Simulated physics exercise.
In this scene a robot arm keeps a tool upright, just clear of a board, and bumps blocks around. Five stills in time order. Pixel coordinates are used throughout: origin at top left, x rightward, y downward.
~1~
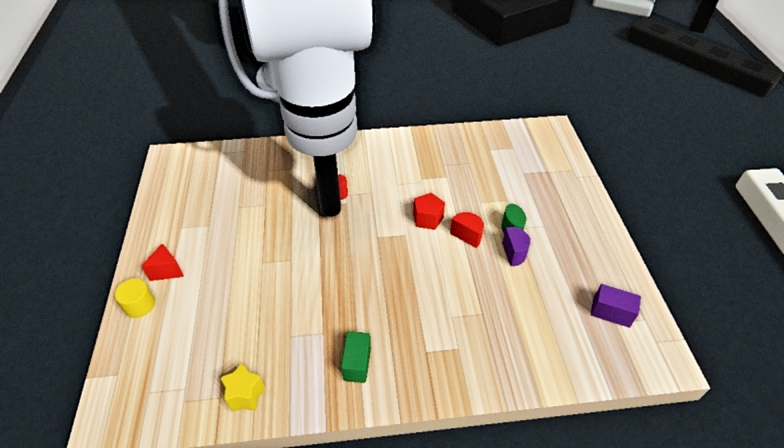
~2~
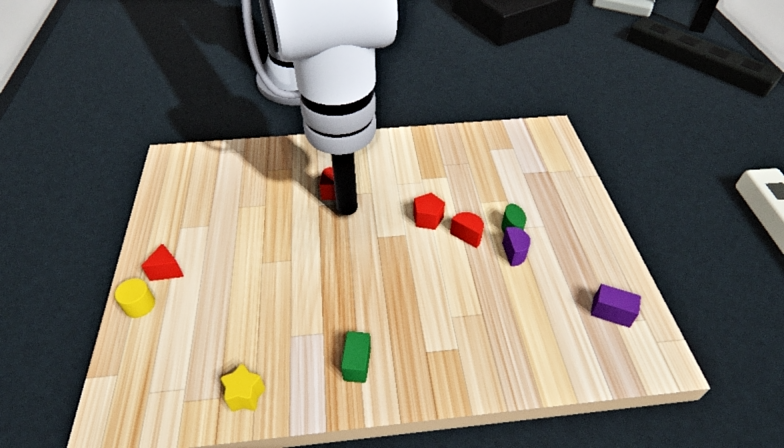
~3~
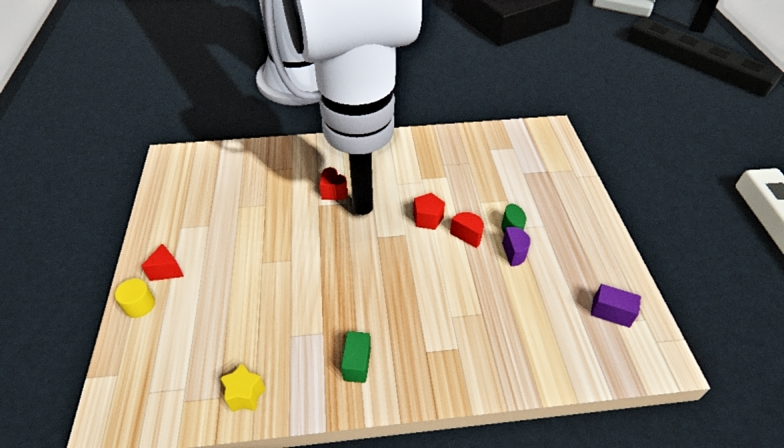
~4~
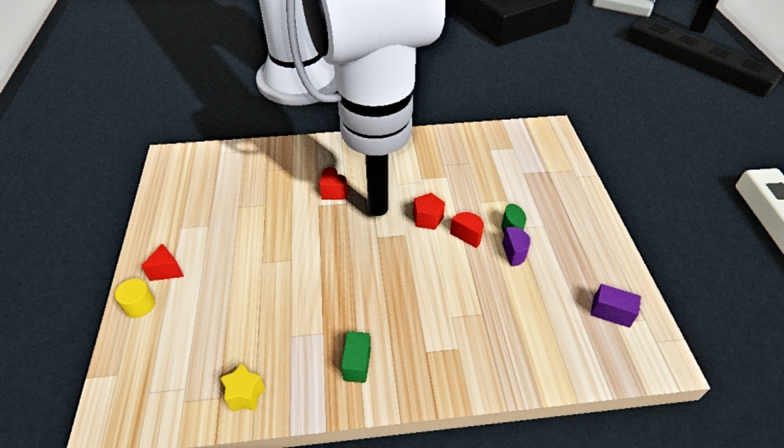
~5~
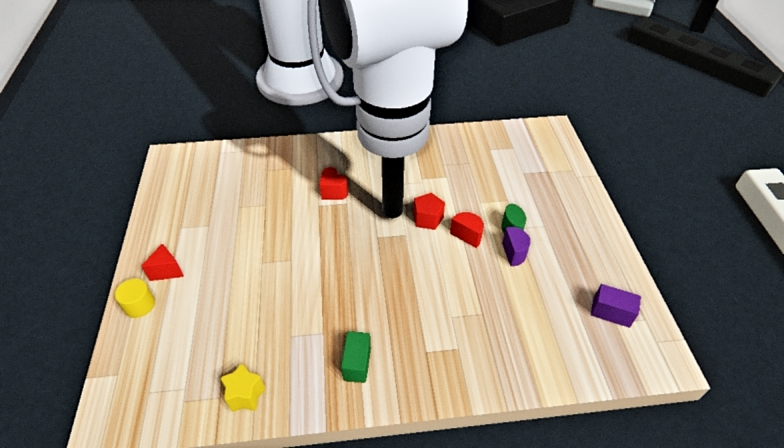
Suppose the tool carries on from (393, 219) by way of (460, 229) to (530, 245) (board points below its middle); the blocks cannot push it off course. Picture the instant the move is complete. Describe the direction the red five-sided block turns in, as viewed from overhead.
Viewed from above, counterclockwise.
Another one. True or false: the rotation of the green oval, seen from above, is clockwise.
That is false.
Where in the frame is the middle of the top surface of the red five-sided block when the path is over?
Close to (474, 197).
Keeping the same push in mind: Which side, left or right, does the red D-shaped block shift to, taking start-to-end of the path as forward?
Sideways, to the right.
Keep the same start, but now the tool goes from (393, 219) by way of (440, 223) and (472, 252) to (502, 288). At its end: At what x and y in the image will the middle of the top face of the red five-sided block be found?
The spot you're after is about (476, 205) in the image.
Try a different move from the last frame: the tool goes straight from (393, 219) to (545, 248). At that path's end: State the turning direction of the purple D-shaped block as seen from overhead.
Viewed from above: Clockwise.
On the path given first. One third of the way, tool (439, 218); red five-sided block (460, 201), turned 30° anticlockwise.
Two thirds of the way, tool (485, 227); red five-sided block (474, 197), turned 65° anticlockwise; red D-shaped block (506, 234); purple D-shaped block (530, 242), turned 20° clockwise.
At the end, tool (532, 237); red five-sided block (474, 197), turned 65° anticlockwise; red D-shaped block (513, 242); green oval (530, 212), turned 60° anticlockwise; purple D-shaped block (545, 251), turned 35° clockwise.
